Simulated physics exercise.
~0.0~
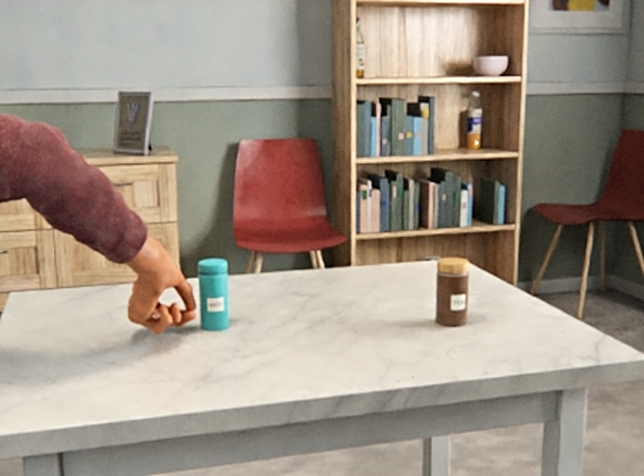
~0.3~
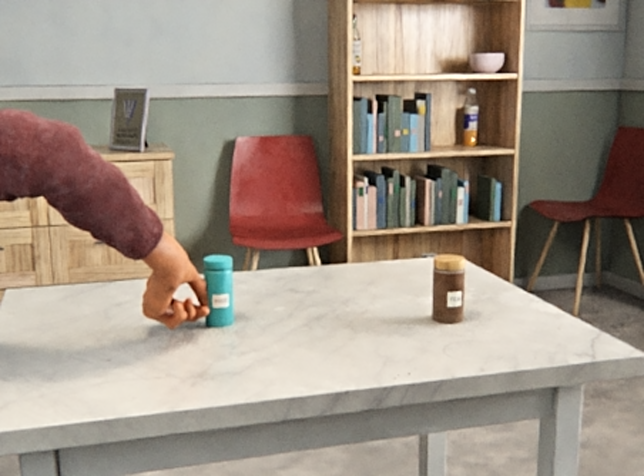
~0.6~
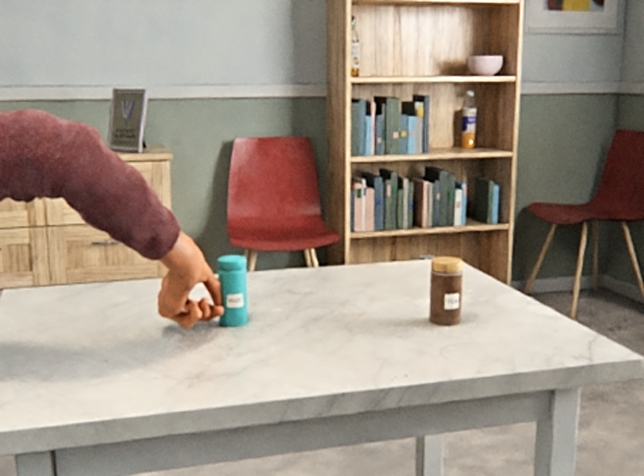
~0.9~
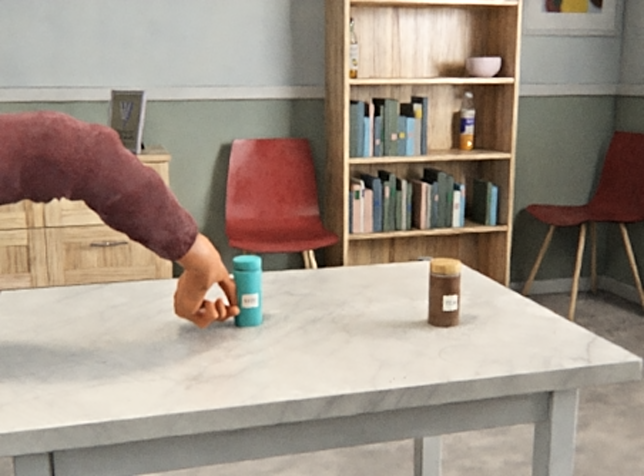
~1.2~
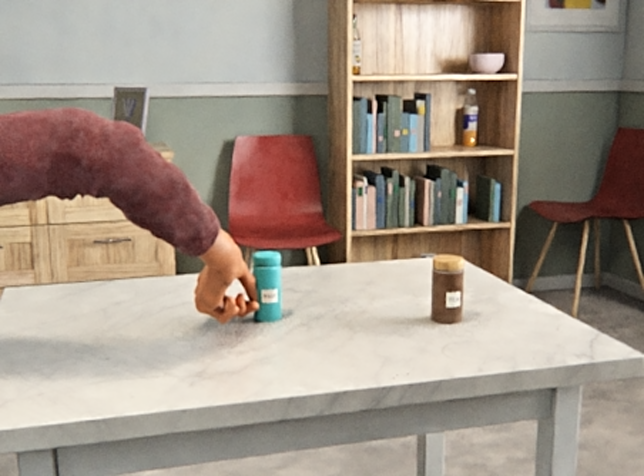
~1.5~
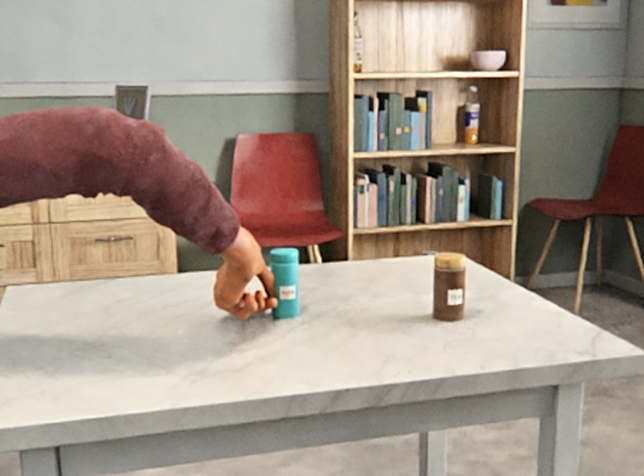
A hand in a maroon sleeve reaches in from the left over a pale marble-topped table, seen from the front and slightly above by a gently swaying camera. A turquoise shaker stands at its fingertips, and a brown shaker with a tan lid stands farther right. Behind are red chairs, a wooden bookcase and a light wood cabinet. The hand pushes the turquoise shaker slowly and steadily to the right, and it slides upright toward the brown one. It ends still standing beside the fingers, short of the brown shaker, which has stayed in place.
